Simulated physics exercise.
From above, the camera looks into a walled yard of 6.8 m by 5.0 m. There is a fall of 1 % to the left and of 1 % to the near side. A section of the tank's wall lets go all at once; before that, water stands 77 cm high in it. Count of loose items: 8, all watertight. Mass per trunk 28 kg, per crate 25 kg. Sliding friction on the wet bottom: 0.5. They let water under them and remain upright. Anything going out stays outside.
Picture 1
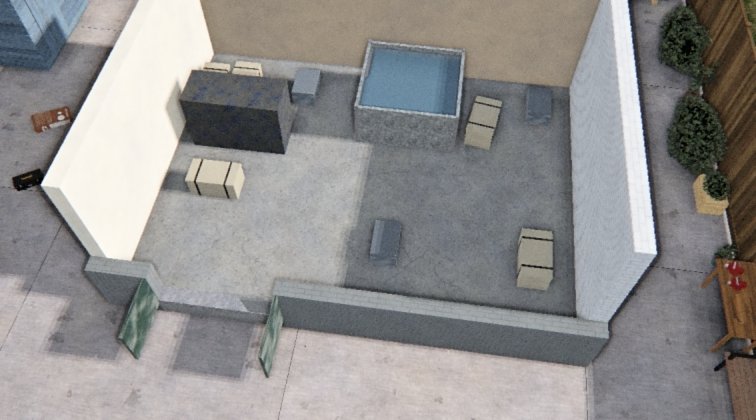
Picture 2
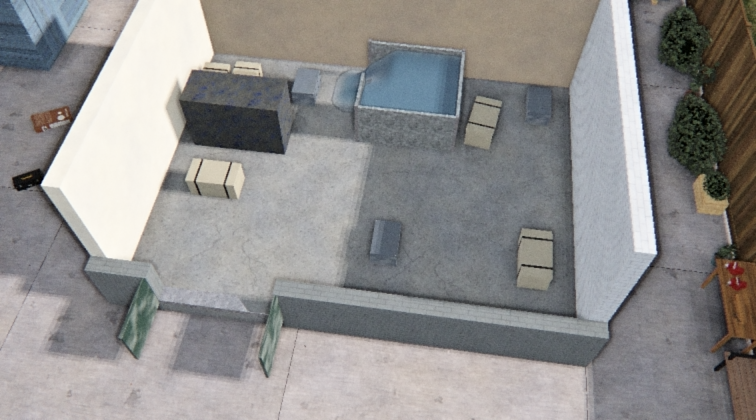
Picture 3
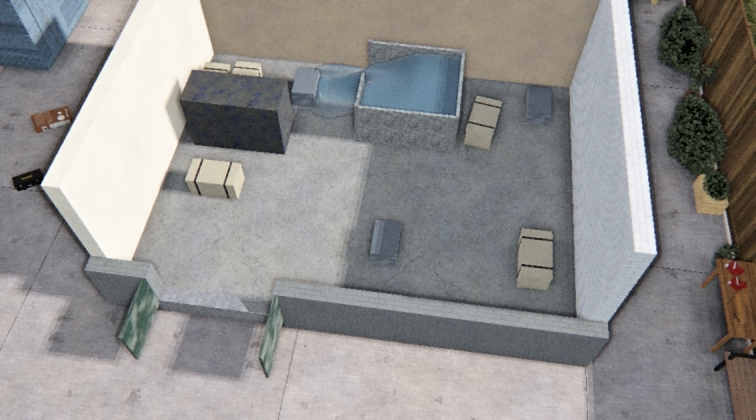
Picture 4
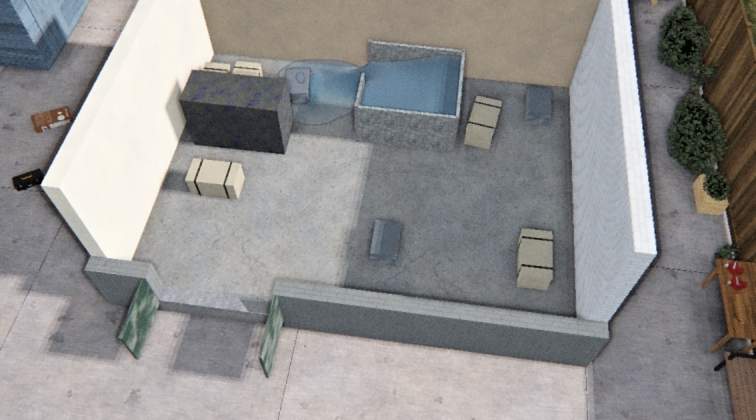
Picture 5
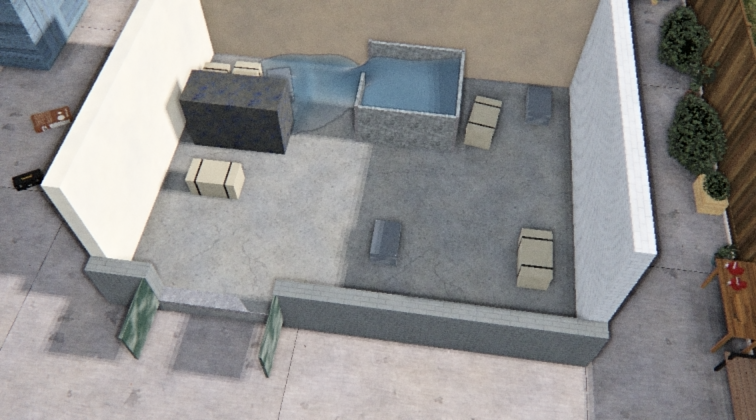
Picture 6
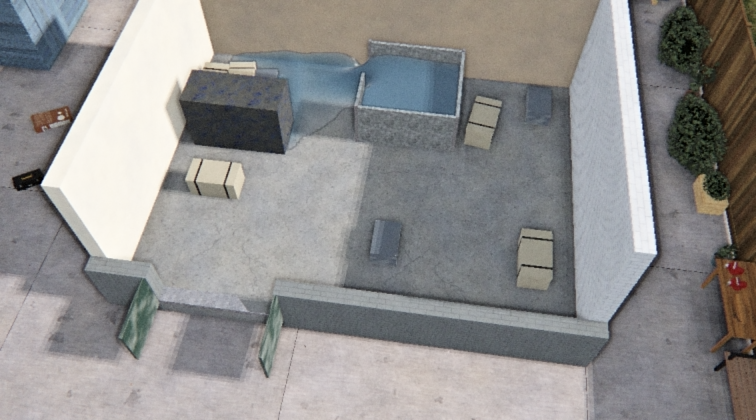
In a walled yard seen from above, water burst out of the left side of a stone tank, swept over a small grey box, and spread along the back wall behind a big dark block.
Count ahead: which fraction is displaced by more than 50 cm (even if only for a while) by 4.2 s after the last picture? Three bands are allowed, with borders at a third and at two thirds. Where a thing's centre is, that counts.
I expect the share moved that far will be below a third.
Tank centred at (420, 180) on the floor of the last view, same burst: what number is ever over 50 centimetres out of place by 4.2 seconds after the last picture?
So the tally would be 3.
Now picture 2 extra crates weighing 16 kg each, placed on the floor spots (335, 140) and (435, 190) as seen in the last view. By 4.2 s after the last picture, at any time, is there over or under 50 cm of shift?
Listed in order, the answers are beyond half a metre followed by inside half a metre.
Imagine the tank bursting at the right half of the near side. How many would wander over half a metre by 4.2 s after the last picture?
Then 2 of them would.
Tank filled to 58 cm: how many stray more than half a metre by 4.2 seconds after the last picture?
Then it comes to 1.
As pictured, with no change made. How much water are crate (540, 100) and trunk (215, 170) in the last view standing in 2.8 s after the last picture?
I'd put it at 0 cm and 3 cm respectively.
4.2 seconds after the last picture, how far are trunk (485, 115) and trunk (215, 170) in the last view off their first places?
Net shifts, in order: 0 cm and 0 cm.
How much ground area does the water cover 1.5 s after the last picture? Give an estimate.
I'd estimate close to 9.0 m2.
Then, 0.4 s after the last picture 1 of 8 are over 50 cm from their spots; 0 afloat.
Then, 1.5 s after the last picture 1 of 8 are over 50 cm from their spots; 3 afloat.
Then, 2.8 s after the last picture 0 of 8 are over 50 cm from their spots; 3 afloat.
Then, 4.2 s after the last picture 2 of 8 are over 50 cm from their spots, and 2 have been at some point; 2 afloat.
